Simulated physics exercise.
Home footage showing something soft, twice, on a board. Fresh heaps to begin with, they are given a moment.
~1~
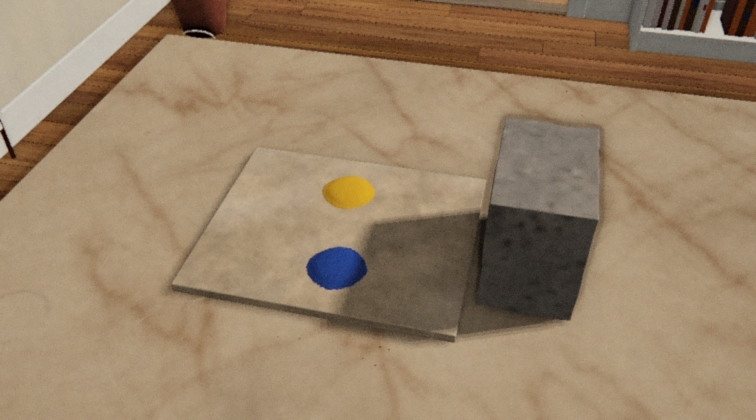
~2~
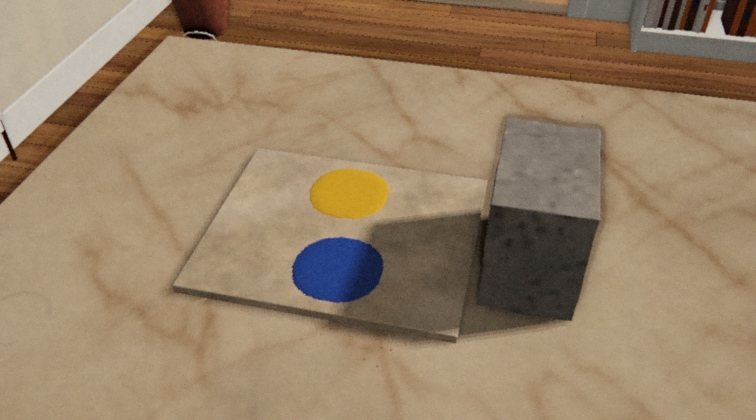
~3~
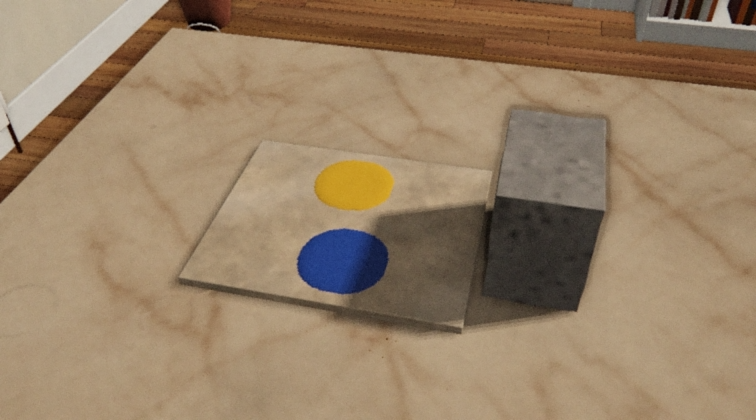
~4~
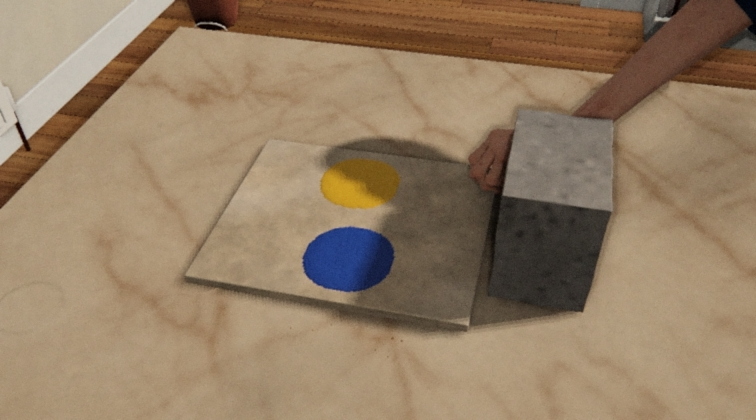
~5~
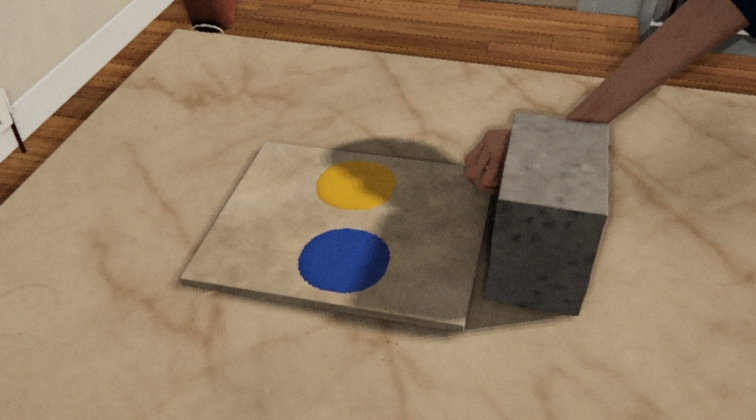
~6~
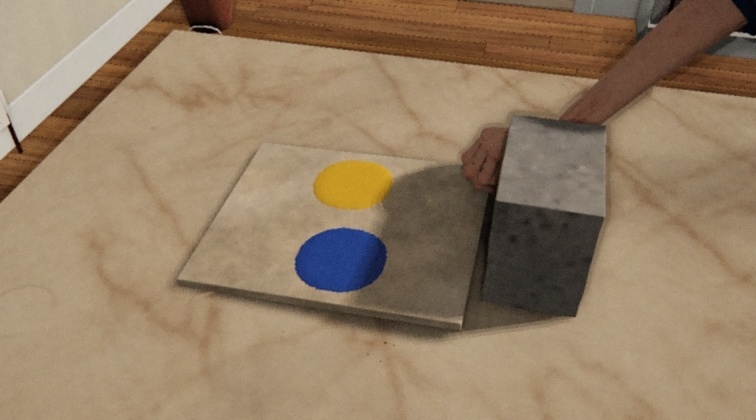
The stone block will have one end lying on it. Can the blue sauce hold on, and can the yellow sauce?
Result: The blue sauce leaves the surface; the yellow sauce leaves the surface.
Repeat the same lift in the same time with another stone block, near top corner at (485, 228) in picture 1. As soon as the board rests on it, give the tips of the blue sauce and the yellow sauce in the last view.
Taken in turn, the fronts are at (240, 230) and (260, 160).
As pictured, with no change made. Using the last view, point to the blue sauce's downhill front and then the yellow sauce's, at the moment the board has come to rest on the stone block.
Roughly (225, 229), roughly (251, 166).
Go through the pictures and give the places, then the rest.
In the first frame, the board lies flat; blue sauce (337, 265) a low mound; yellow sauce (348, 190) a low mound; stone block (532, 267).
In the second frame, they settle; blue sauce (338, 268) spread thin; yellow sauce (349, 192) spread thin.
In the third frame, at rest; blue sauce (343, 260) spread thin; yellow sauce (354, 184) spread thin.
In the fourth frame, a hand takes the end; blue sauce (349, 257) spread thin; yellow sauce (360, 182) spread thin.
In the fifth frame, the end is rising; blue sauce (344, 258) spread thin; yellow sauce (357, 184) spread thin.
In the sixth frame, the board slopes by about 2°; blue sauce (341, 258) spread thin; yellow sauce (353, 183) spread thin; stone block (538, 263).
A moment on, slope about 30°; the blue sauce has crept down a long way; the yellow sauce has crept down a long way.
Further on, the blue sauce is dripping off the low end; the yellow sauce is dripping off the low end.
When it is over, slope about 30°; the blue sauce is dripping off the low end; the yellow sauce is dripping off the low end.
